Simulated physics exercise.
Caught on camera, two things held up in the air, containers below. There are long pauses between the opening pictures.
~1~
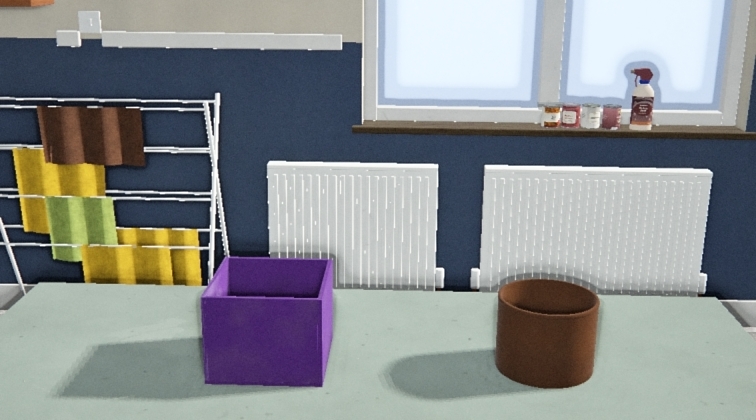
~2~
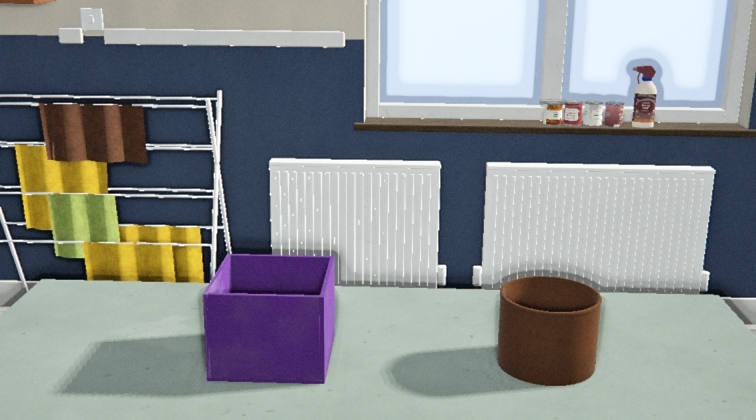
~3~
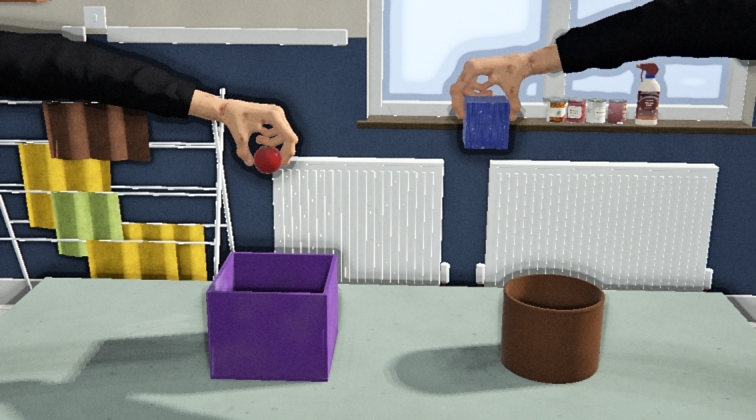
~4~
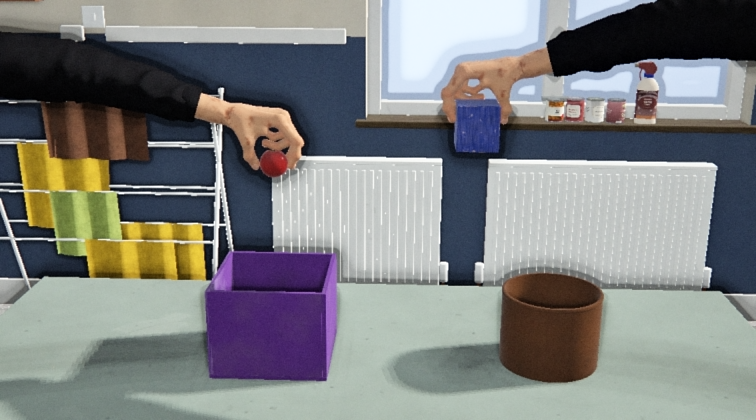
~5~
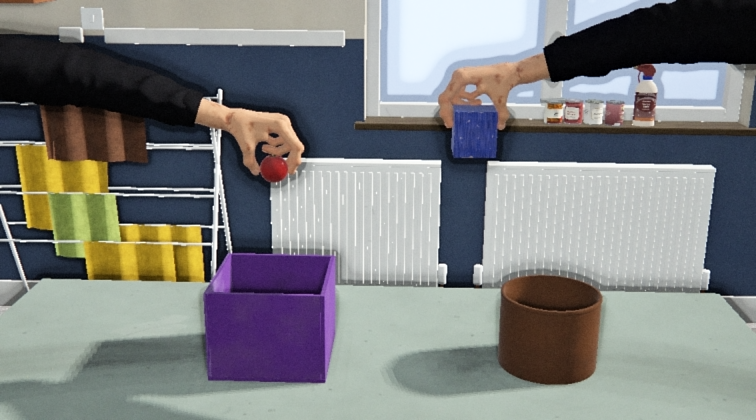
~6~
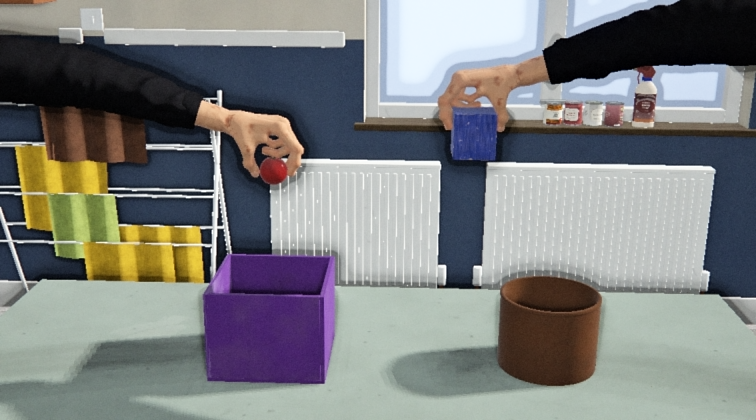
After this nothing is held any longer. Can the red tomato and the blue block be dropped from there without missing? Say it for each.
The red tomato is caught; the blue block falls beside it.
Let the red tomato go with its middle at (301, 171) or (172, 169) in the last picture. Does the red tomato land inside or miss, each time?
Try by try, it is caught; ends up outside.
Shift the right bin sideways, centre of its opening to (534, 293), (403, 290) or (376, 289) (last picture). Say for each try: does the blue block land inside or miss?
Try by try, it is not caught; falls beside it; misses.
Then, 0.18 s on from there, red tomato displaced well along near (275, 222); blue block displaced about its own width near (471, 185).
Then, 0.26 s on from there, red tomato on its way down near (277, 292); blue block on its way down near (468, 258).
In the end, the red tomato drops into the container, near (278, 341); the blue block ends up outside, near (465, 342).
